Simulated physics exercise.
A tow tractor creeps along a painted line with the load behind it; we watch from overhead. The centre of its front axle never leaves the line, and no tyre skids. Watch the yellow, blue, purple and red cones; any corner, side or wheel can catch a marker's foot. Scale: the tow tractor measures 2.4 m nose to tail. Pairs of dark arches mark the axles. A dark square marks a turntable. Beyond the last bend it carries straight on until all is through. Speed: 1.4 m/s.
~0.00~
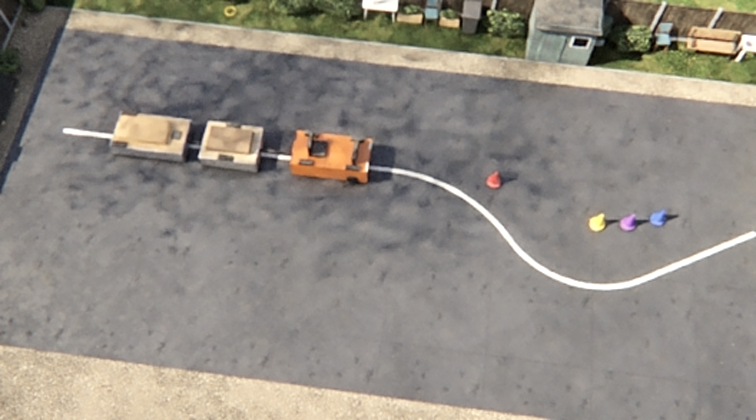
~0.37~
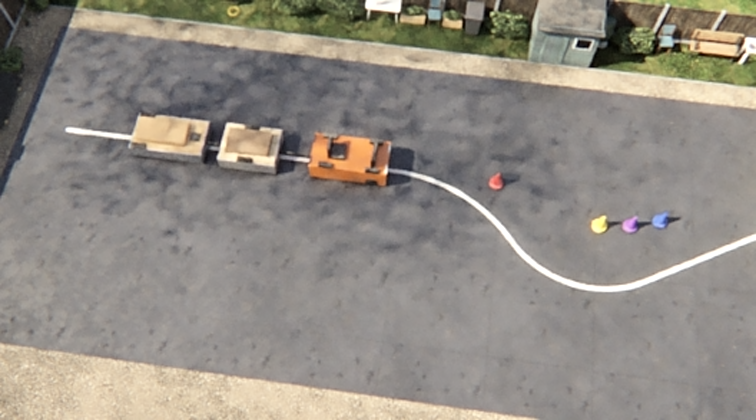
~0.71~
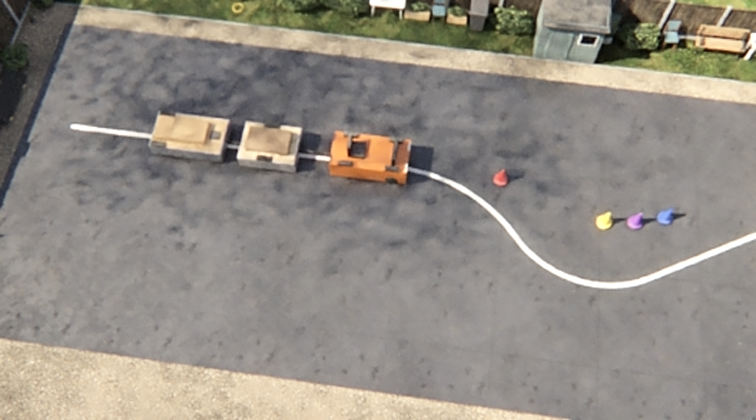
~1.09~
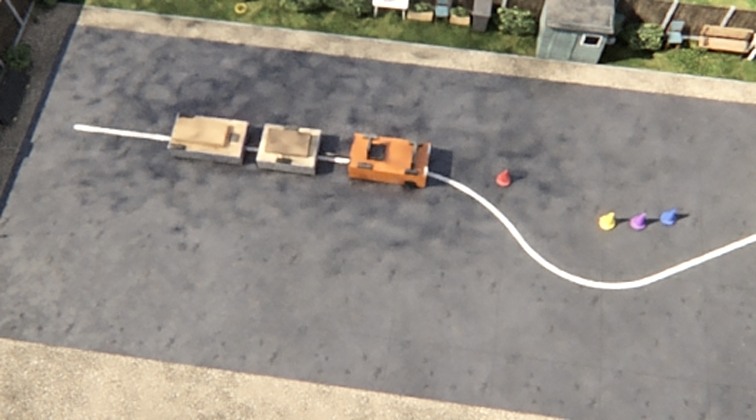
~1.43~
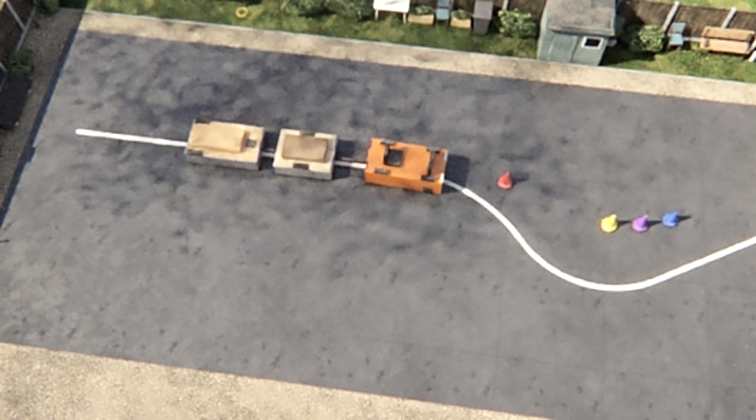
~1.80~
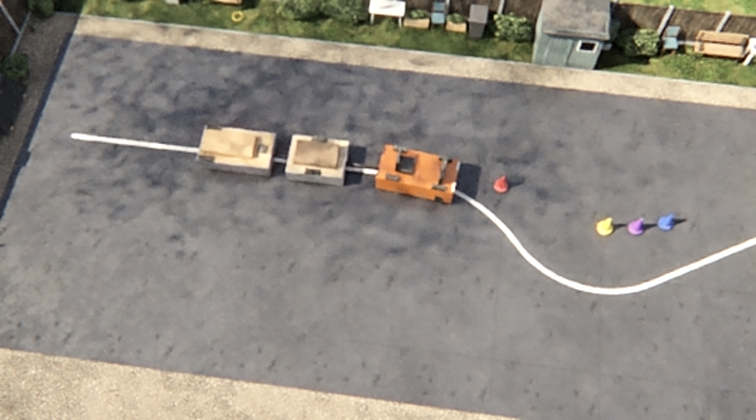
An orange tow tractor pulls two trailers slowly right along a white line, turning slightly.
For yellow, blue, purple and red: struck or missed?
Yellow stays untouched, blue is missed, purple escapes, red stays untouched.
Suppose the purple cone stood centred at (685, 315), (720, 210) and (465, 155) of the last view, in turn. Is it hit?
First missed, second missed, third clear.
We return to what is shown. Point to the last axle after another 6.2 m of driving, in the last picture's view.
Near (391, 173).
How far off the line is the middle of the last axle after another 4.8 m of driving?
Some 10 cm off it.
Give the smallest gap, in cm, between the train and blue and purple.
To spare: Blue 20, purple 20.
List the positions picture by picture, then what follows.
The first picture shows nose (365, 155); last axle (124, 129); still straight; yellow (599, 222), blue (659, 217), purple (630, 222), red (495, 179); 2 trailers.
The second picture shows nose (384, 158); last axle (143, 130); still straight.
The third picture shows nose (404, 156); last axle (163, 129); still straight.
The fourth picture shows nose (423, 159); last axle (182, 131); turned 1°.
The fifth picture shows nose (440, 166); last axle (198, 137); turned 3°.
The sixth picture shows nose (452, 176); last axle (210, 143); turned 6°; yellow (606, 226), blue (667, 221), purple (637, 226), red (502, 183).
Then, 2.8 s in, the last axle is at (251, 148) of the last picture, on the line; red has been passed with 10 cm to spare.
Then, 11.9 s in, the last axle is at (618, 254) of the last picture, 95 cm off the line; yellow has been passed with 25 cm to spare.
Then, 12.6 s in, the last axle is at (654, 252) of the last picture, 70 cm off the line; purple has been passed with 20 cm to spare.
Then, 13.4 s in, the last axle is at (688, 247) of the last picture, 45 cm off the line; blue has been passed with 20 cm to spare.
Then, 14.9 s in, the last axle is at (752, 230) of the last picture, 20 cm off the line; 0 of 4 struck in all.
